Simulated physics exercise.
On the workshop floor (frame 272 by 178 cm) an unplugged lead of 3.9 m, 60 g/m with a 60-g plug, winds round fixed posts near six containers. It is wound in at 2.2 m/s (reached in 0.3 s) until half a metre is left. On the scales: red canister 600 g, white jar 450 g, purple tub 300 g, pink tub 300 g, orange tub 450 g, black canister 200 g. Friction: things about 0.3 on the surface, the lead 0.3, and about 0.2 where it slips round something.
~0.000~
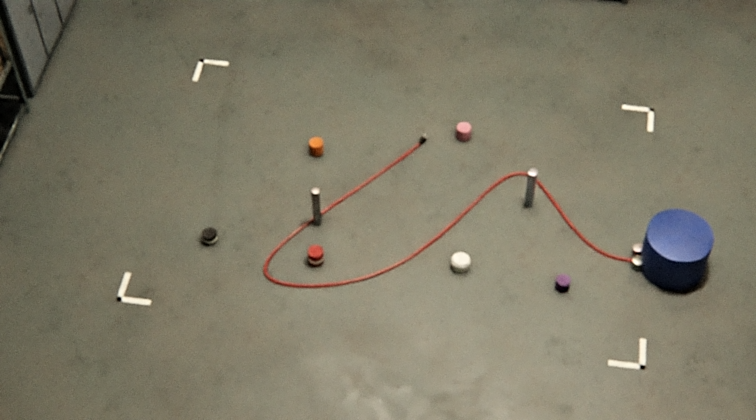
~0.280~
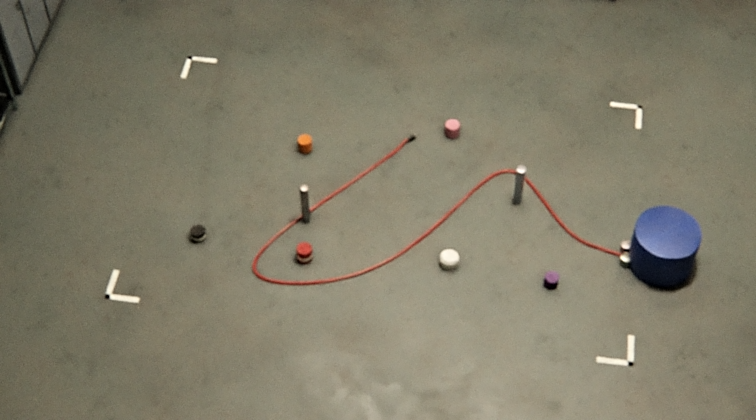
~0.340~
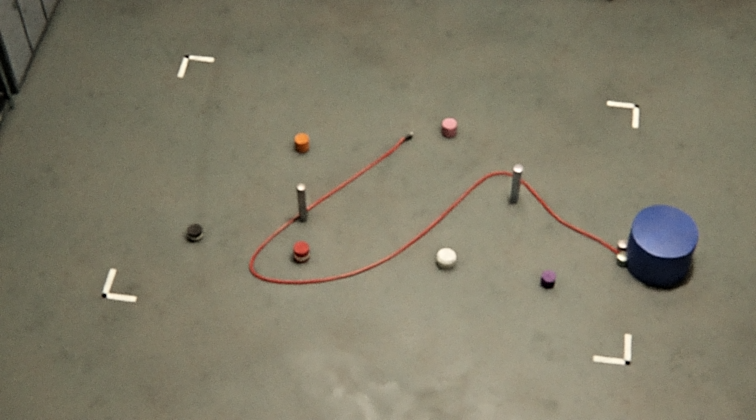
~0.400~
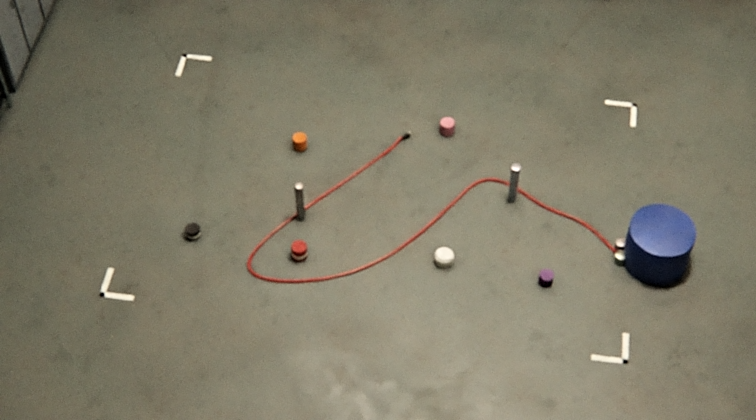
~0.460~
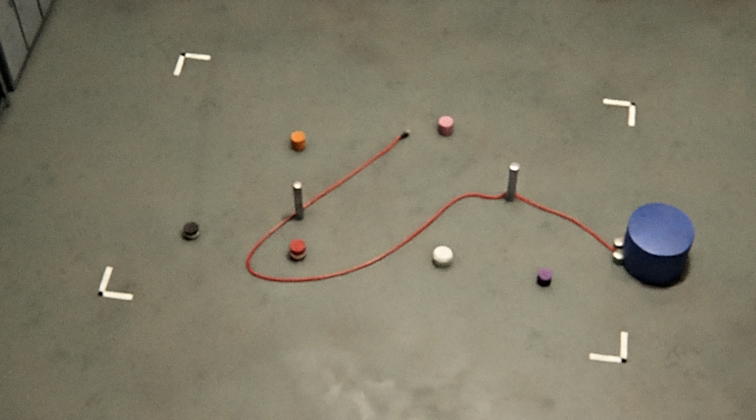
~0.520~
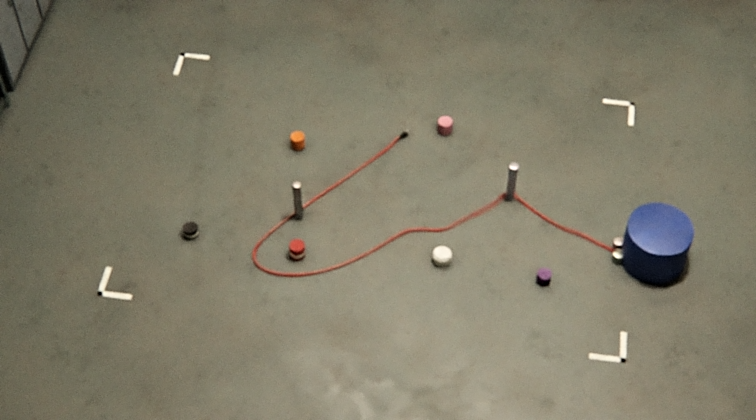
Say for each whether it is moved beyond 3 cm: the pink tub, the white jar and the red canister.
Result: Pink tub keeps its place, white jar moves, red canister moves.
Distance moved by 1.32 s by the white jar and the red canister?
About: White jar 0 cm, red canister 15 cm.
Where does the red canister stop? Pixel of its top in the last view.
At about (317, 224).
By 0.9 s, plug at (348, 174); red canister 11 cm off its start.
By 1.3 s, plug at (386, 274); red canister 17 cm off its start.
By 1.7 s, plug at (519, 167); white jar 71 cm off its start at (556, 202), red canister 17 cm off its start at (317, 224).
By 2.1 s, plug at (602, 262); white jar 112 cm off its start, red canister 17 cm off its start.
By 2.9 s, plug at (670, 231); white jar 115 cm off its start at (623, 174), red canister 17 cm off its start at (317, 224), pink tub 0 cm off its start at (445, 121).
